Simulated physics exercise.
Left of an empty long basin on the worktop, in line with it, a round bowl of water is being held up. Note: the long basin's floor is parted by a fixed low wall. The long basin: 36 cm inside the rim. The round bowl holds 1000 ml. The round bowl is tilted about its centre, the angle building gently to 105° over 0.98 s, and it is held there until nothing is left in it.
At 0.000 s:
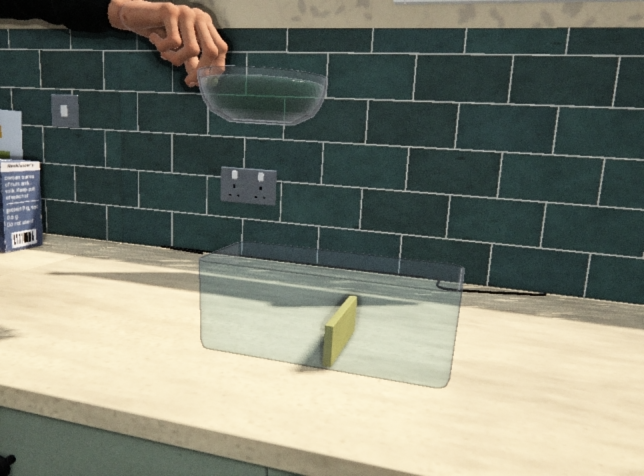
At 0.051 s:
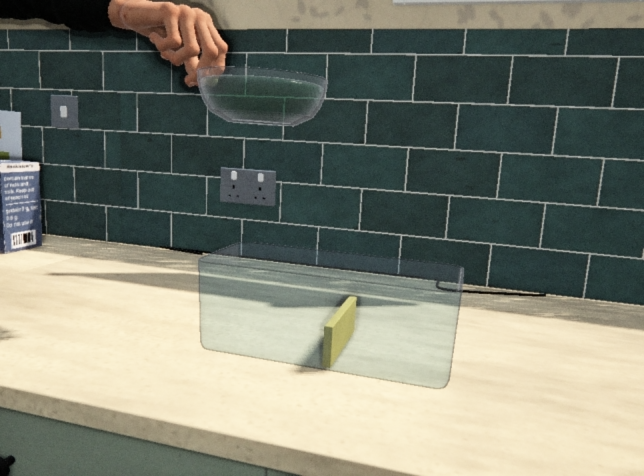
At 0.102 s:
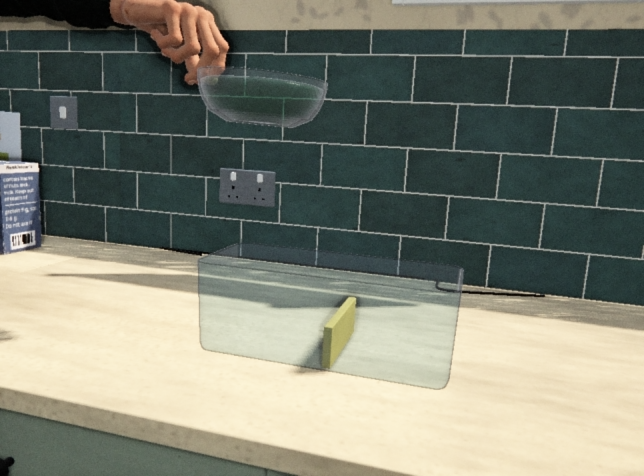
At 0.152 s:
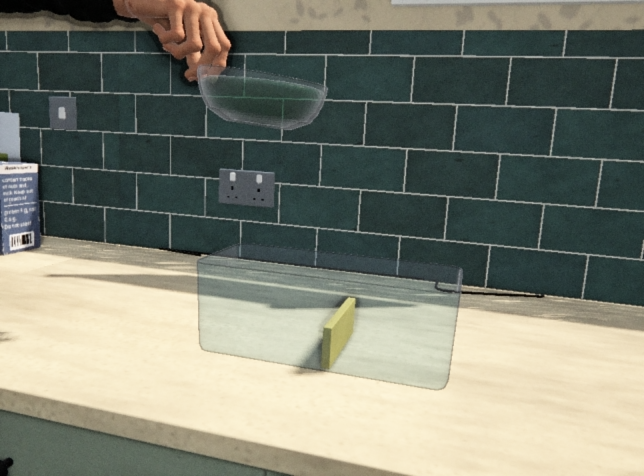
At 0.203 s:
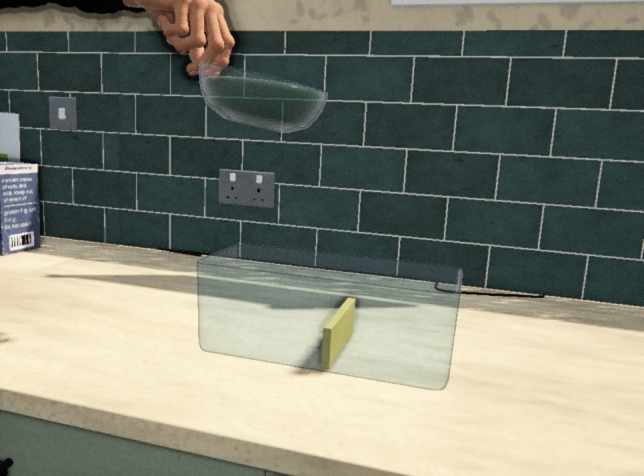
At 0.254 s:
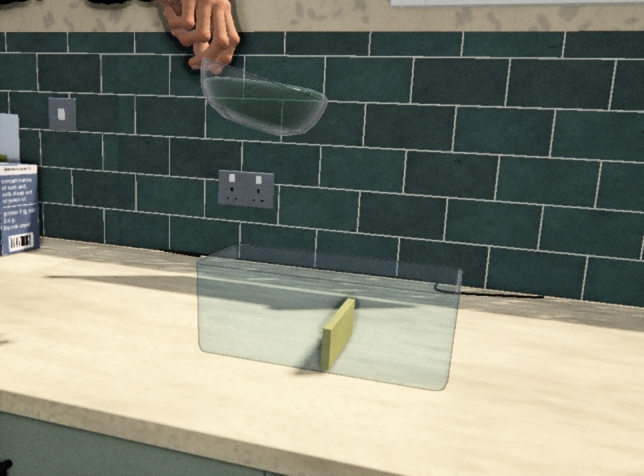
Clear round bowl held by a hand tilting gently down to the right above a long transparent basin on a kitchen worktop.
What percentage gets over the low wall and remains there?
72 %.
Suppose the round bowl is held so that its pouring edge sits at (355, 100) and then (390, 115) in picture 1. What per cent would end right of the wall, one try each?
Some 85 and 80 per cent, in that order.
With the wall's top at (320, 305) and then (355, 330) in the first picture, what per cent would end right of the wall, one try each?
Result: 85 per cent, then 55 per cent.
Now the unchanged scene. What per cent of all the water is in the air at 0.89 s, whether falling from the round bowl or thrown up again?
I'd say some 8 per cent is in the air.
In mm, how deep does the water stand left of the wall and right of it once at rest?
8 mm left, 32 mm right.
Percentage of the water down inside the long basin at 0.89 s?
About 90 per cent.
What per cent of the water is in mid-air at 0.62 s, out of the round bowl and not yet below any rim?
Estimate: Some 58 % of the total.
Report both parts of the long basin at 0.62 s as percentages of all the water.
Left roughly 2, right roughly 18.
After 0.62 s the tilt is 74° and 22 per cent is still to pour, 2 is left of the wall and 19 right of it.
After 0.89 s the tilt is 103° and 1 per cent is still to pour, 17 is left of the wall and 72 right of it.
After 1.17 s the tilt is 105° and 0 per cent is still to pour, 25 is left of the wall and 72 right of it.
After 1.48 s the tilt is 105° and 0 per cent is still to pour, 25 is left of the wall and 72 right of it.
In the end 25 per cent lies left of the wall, 72 right of it and 3 outside.
